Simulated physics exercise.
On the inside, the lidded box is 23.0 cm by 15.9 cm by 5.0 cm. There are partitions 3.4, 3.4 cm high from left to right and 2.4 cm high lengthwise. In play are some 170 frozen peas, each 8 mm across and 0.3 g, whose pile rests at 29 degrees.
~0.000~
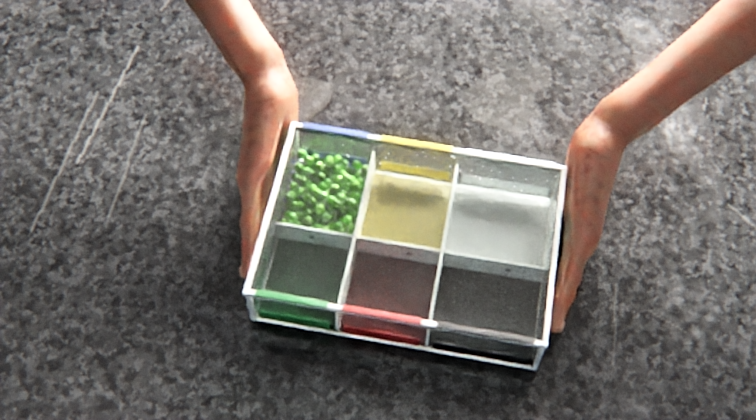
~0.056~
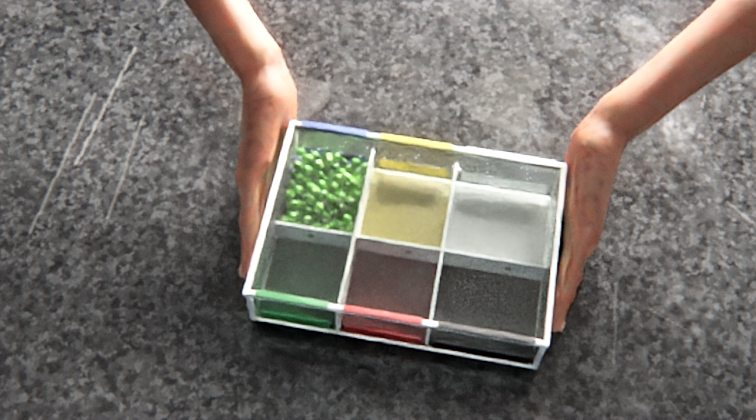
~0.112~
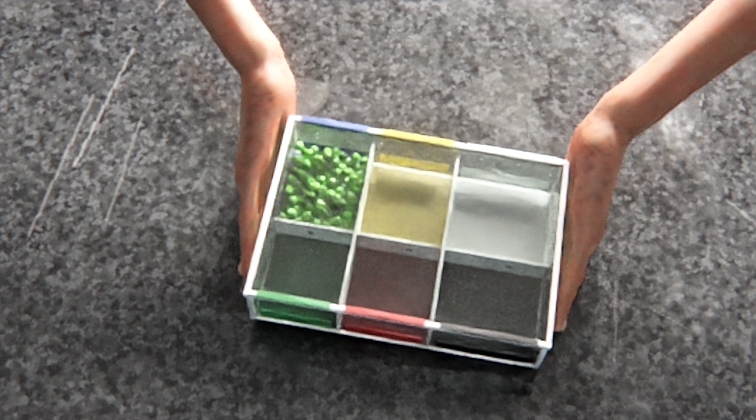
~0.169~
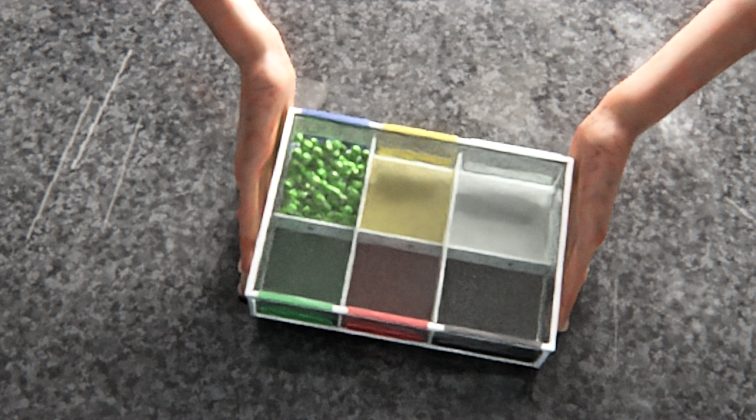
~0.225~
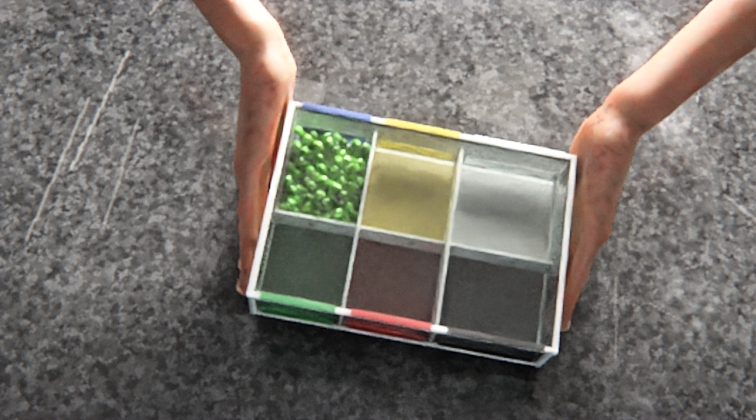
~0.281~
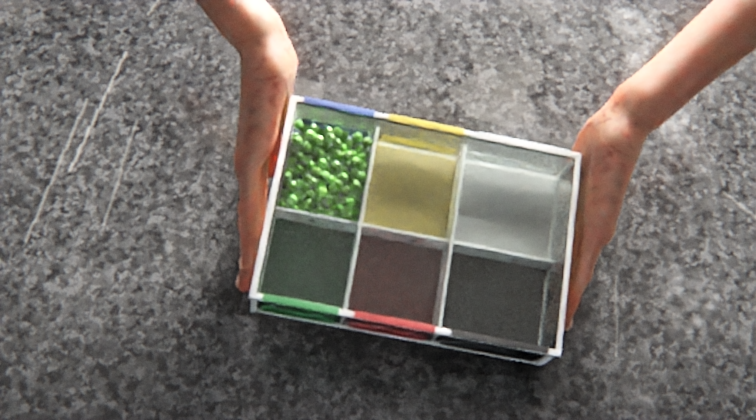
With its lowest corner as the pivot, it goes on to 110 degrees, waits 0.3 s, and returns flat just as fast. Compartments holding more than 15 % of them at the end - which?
Result: Red compartment: Qualifies; blue compartment: Does not qualify; green compartment: Qualifies; yellow compartment: Does not qualify; white compartment: Does not qualify; black compartment: Qualifies.
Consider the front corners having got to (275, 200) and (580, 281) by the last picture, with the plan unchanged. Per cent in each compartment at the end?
Final shares: Red 0%, blue 90%, green 0%, yellow 5%, white 5%, black 0%.
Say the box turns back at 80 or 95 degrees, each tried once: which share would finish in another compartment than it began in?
Close to 70 in a hundred first, and 95 in a hundred second.
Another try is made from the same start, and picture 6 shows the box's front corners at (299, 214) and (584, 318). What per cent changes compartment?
It would be near 30 per cent.
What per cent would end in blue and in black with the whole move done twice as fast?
The blue compartment would end with 0 per cent and the black compartment with 30 per cent.
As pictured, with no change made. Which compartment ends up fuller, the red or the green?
More settles in the red compartment.
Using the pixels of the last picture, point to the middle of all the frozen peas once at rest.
When it all comes to rest, the middle is near (398, 318).
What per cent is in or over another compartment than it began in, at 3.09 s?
About 100 %.
Then, at 1.97 s, tilt 110 degrees; red 55 %, green 30 %, black 15 %.
Then, at 3.09 s, tilt 55 degrees; red 55 %, green 25 %, black 20 %.
After 4.17 s, tilt 0 degrees; red 55 %, green 20 %, black 25 %.
By 4.9 s all is still; red 55 %, blue 0 %, green 20 %, yellow 0 %, white 0 %, black 25 %.
